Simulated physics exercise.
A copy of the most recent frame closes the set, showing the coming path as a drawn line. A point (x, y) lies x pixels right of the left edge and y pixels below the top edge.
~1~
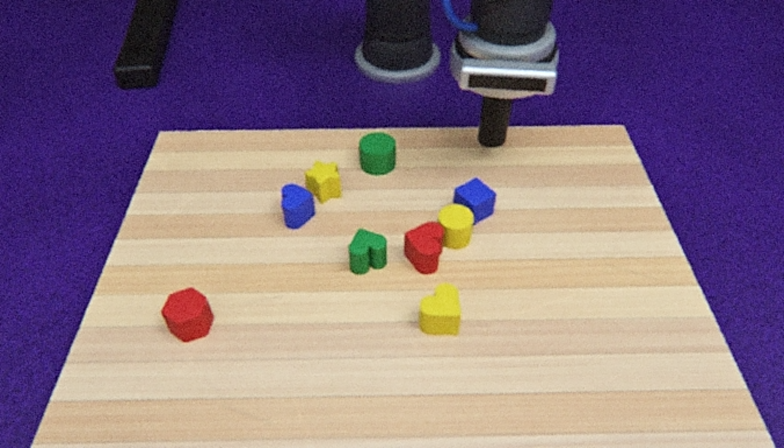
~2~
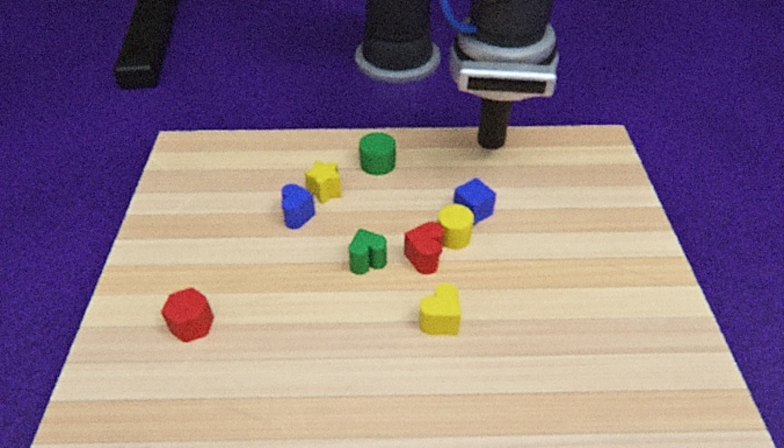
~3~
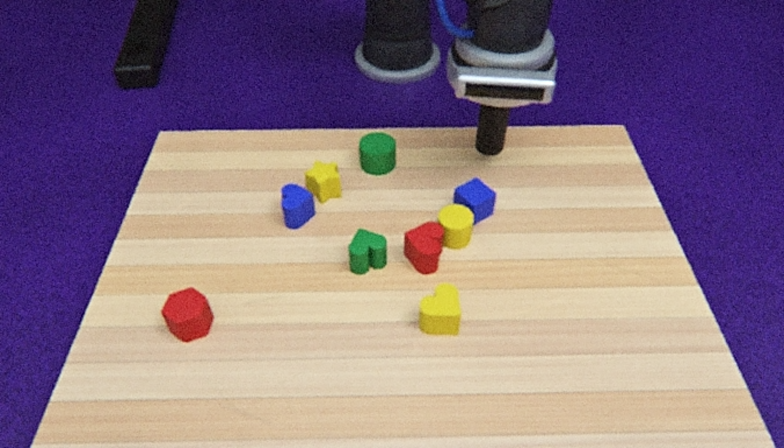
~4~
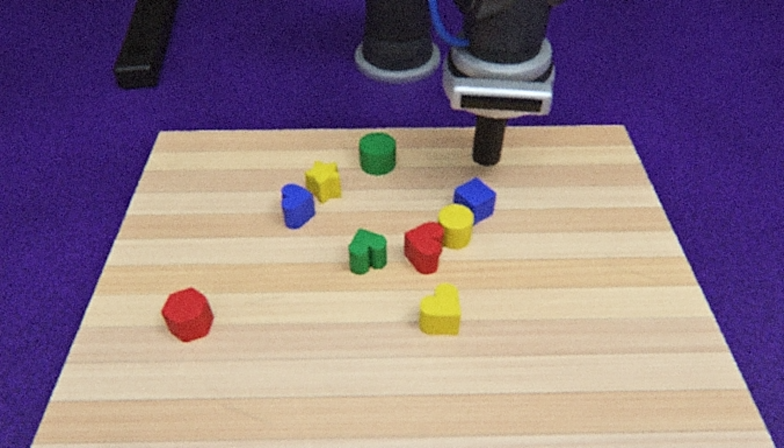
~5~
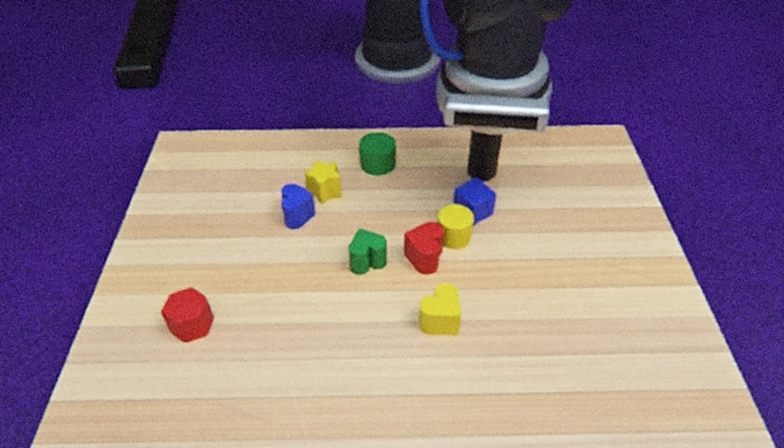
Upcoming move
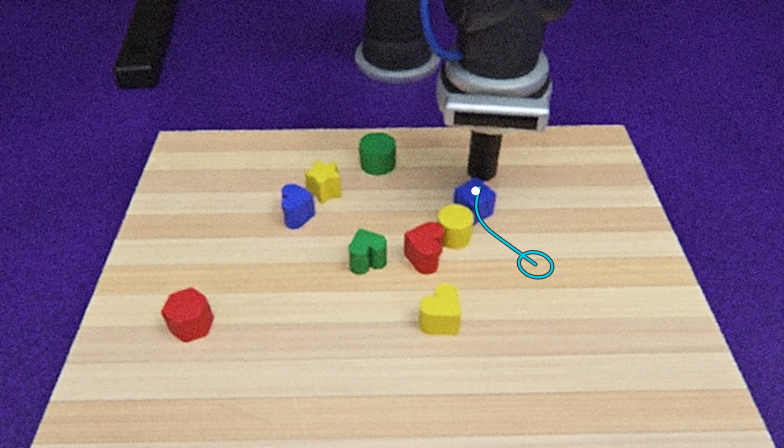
A robotic arm with a dark rod reaches over the far edge of a striped wooden board on a purple surface, seen from a fixed, raised view. Green, yellow and blue blocks sit toward the back and middle, with red and yellow hearts near the centre and a red block at left. The rod stays still, then moves slightly nearer, close behind the blue block, while every block remains unmoved.
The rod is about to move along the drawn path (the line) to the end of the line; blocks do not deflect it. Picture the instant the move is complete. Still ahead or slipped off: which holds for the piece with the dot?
By the time the path ends, the piece with the dot has slid off to the side or behind.
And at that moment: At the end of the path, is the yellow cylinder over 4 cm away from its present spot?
In short: No.
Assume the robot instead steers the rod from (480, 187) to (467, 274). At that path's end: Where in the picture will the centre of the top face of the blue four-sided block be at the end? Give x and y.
At roughly (505, 257).
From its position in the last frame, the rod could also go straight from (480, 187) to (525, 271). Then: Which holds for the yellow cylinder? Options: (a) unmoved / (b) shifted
I'll go with b - shifted.
The drawn path runs from (480, 187) through (478, 214) and (502, 240) to (536, 265); the dot is on the blue four-sided block.
On the path given first. One third of the way, rod at (480, 200); red heart block at (420, 239); yellow cylinder at (455, 233); blue four-sided block at (487, 217), turned 35° anticlockwise.
Two thirds of the way, rod at (505, 225); red heart block at (420, 239); yellow cylinder at (455, 235); blue four-sided block at (504, 244), turned 30° anticlockwise.
At the end, rod at (539, 250); red heart block at (420, 239); yellow cylinder at (455, 235); blue four-sided block at (508, 253).
